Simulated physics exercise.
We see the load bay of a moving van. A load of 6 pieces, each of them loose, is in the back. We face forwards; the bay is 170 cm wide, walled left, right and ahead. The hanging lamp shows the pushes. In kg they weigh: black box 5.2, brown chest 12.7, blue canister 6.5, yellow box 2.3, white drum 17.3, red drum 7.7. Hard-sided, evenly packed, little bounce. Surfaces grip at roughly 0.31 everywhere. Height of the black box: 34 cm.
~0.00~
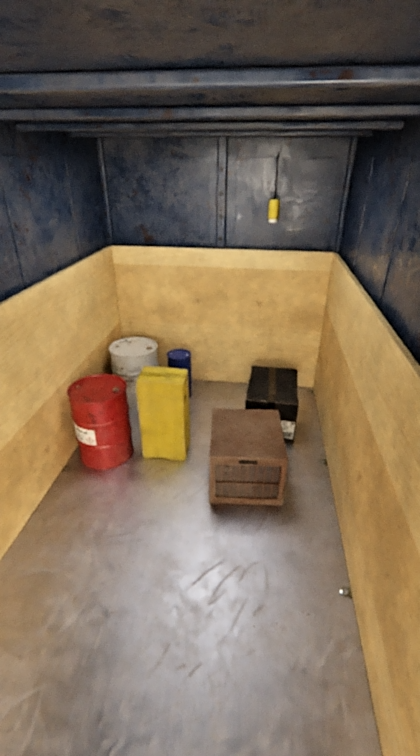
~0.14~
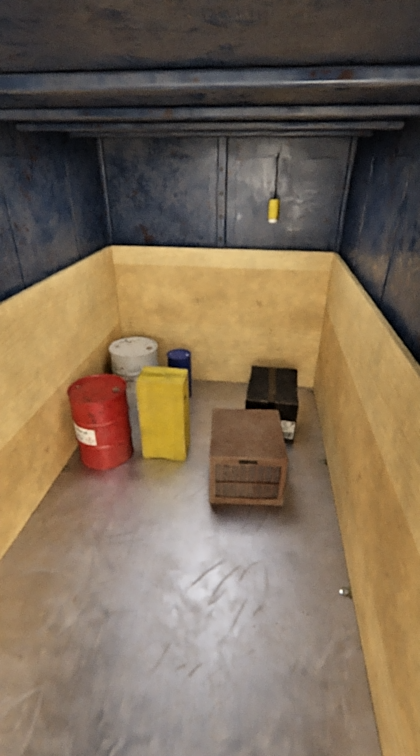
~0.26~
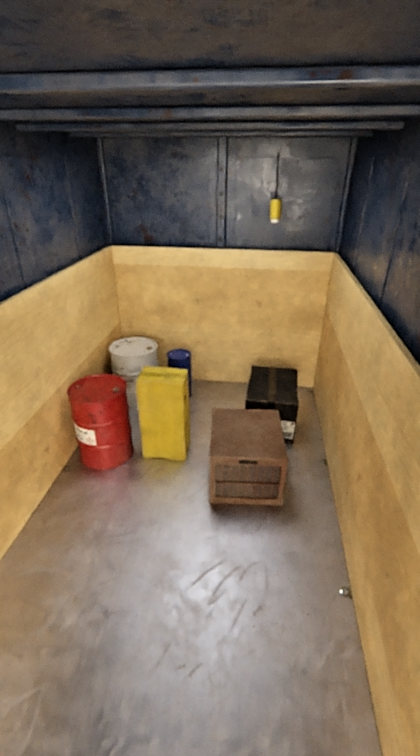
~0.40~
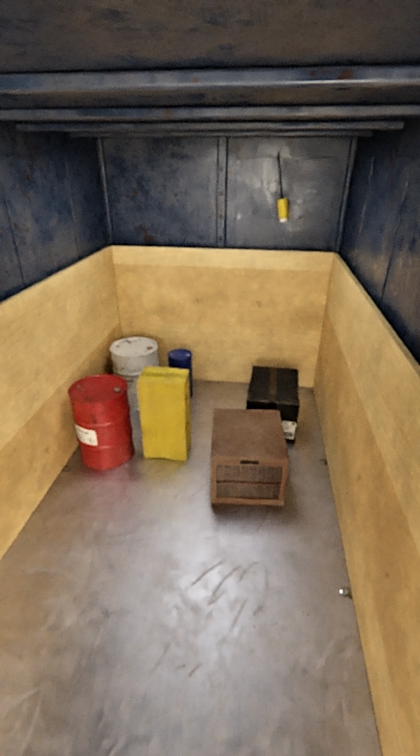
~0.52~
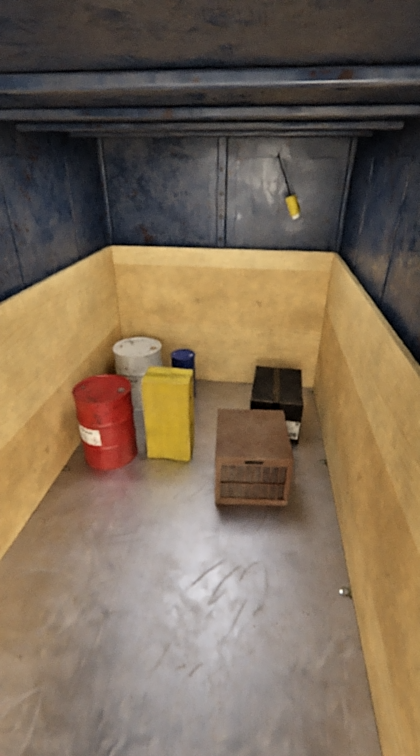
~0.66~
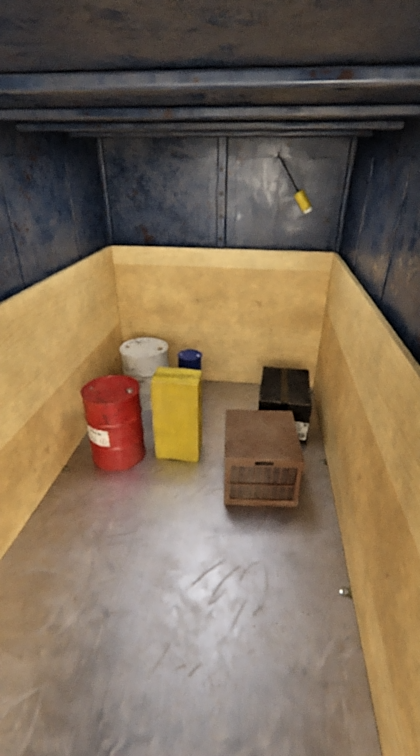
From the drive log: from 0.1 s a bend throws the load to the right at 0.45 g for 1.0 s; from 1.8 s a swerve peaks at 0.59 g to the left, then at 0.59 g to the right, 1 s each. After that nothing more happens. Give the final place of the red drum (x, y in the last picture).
It ends at about (168, 427).
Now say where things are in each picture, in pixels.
No push; red drum (102, 421); black box (271, 403), in the first frame.
Push 0.07 g right; yellow box (165, 414), in the second frame.
Push 0.29 g right; white drum (136, 373); black box (271, 403), in the third frame.
Push 0.45 g right; brown chest (247, 454), in the fourth frame.
Push 0.45 g right; yellow box (170, 415) moved 3 cm; white drum (140, 373) moved 3 cm, in the fifth frame.
Push 0.45 g right; red drum (115, 422) moved 9 cm; black box (283, 404) moved 9 cm, in the sixth frame.
After 1.16 s, no push; red drum moved 41 cm near (165, 426); yellow box moved 42 cm; blue canister moved 41 cm.
After 2.86 s, push 0.07 g right; red drum moved 13 cm near (122, 423); yellow box moved 13 cm; white drum moved 13 cm.
In the end (4.4 s), not toppled but over 15 cm from the start, black box, brown chest, blue canister, yellow box, white drum and red drum. In the last view, red drum near (168, 427).
